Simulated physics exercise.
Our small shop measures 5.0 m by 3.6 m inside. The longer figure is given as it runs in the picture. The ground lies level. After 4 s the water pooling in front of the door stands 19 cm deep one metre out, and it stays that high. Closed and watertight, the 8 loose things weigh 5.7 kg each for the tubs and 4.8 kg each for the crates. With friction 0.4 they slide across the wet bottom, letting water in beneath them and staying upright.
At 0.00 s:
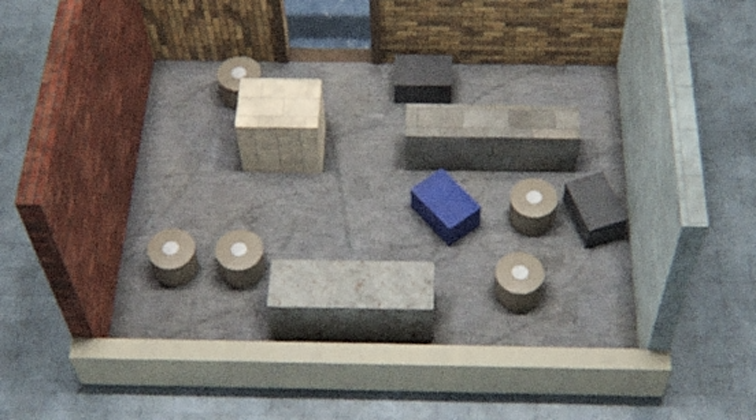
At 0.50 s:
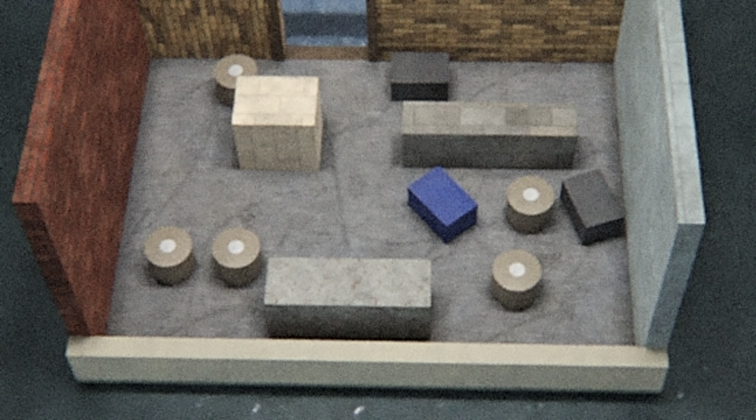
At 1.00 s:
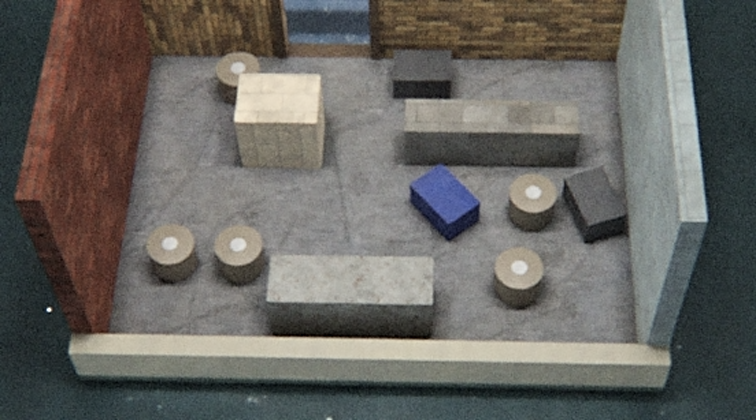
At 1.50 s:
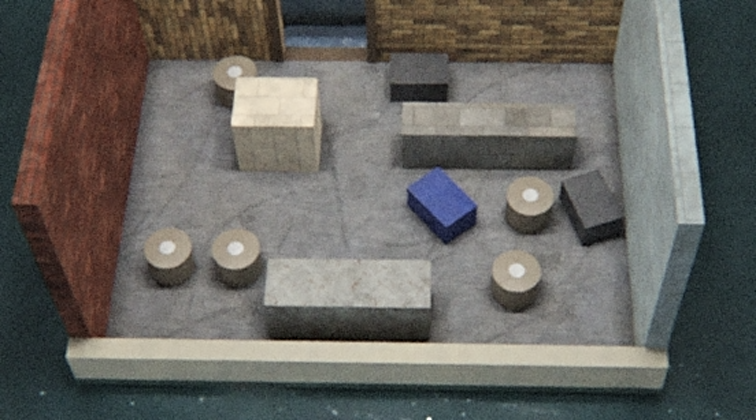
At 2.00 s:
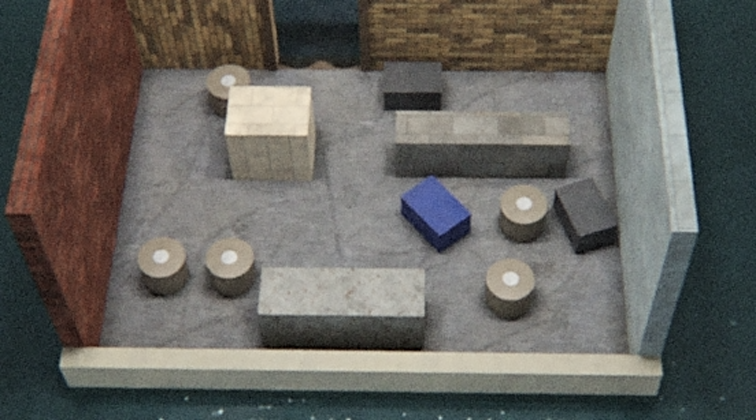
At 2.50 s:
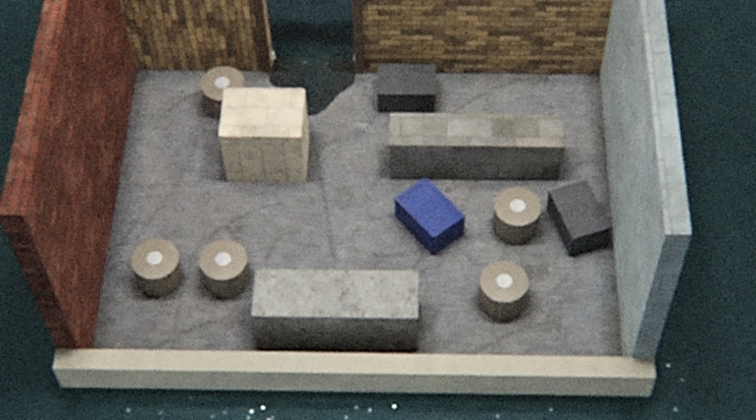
At first, the shop floor is dry around a blue crate, round drums and pale blocks, while dark water covers the ground outside. Then the bluish barrier in the back doorway drops from view, and a small dark patch of water spreads just inside, while the crate and other objects stay put.
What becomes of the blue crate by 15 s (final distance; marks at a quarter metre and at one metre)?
Expect it to be pushed part of a metre.
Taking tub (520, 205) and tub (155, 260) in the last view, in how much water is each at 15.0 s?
I'd put it at 8 cm and 9 cm respectively.
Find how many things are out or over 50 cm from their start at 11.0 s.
At that time I count 2.
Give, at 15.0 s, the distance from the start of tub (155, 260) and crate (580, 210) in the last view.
First 80 cm, then 120 cm.
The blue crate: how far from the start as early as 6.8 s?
50 cm, give or take.
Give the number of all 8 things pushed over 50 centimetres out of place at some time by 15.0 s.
The total is 7.
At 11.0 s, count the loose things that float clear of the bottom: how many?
I'd say 8 of them.
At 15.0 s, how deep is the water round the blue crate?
The depth there is around 7 cm.
After 3.5 s the blue crate is near (430, 207), 0.0 m from its start, aground; 0 afloat.
After 6.8 s the blue crate is near (471, 225), 0.5 m from its start, aground; 1 afloat.
After 11.0 s the blue crate is near (471, 214), 0.4 m from its start, afloat; 8 afloat.
After 15.0 s the blue crate is near (457, 246), 0.5 m from its start, afloat; 8 afloat.
